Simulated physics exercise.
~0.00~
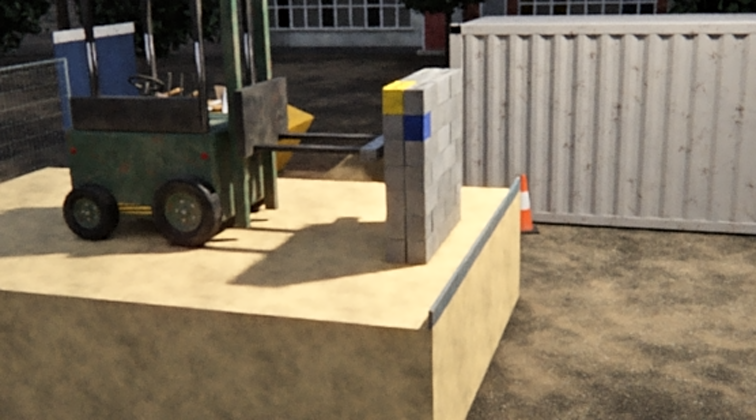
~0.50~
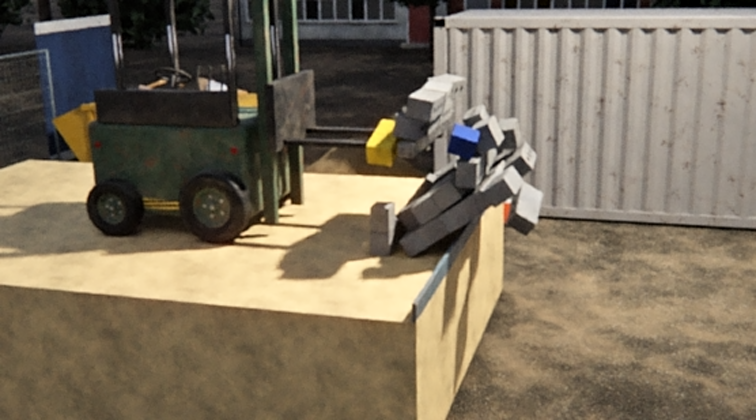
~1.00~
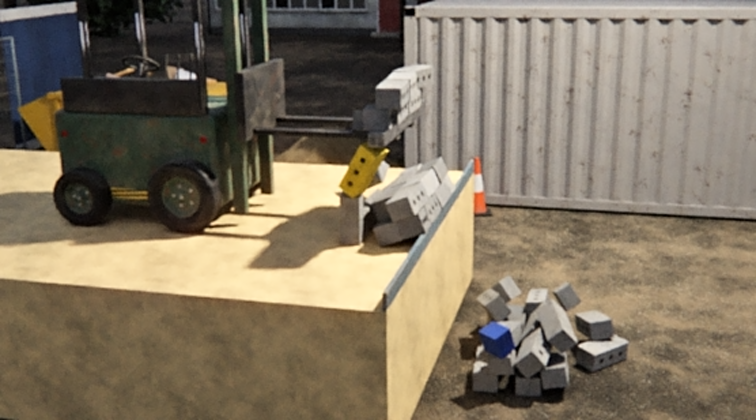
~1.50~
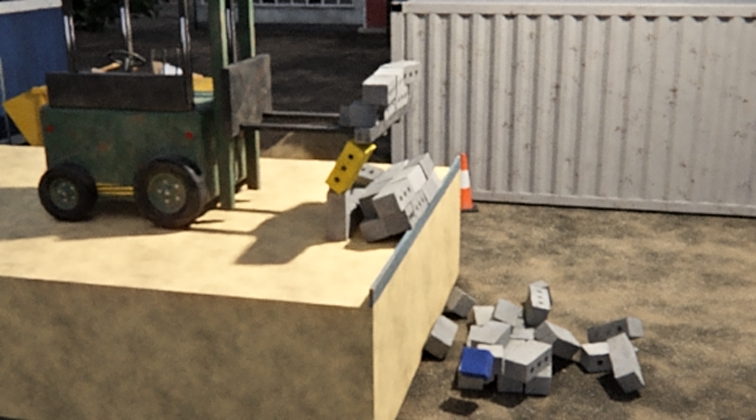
Green forklift ramming a stacked grey block wall, toppling it; many blocks spill off the deck, others stay heaped at the edge.
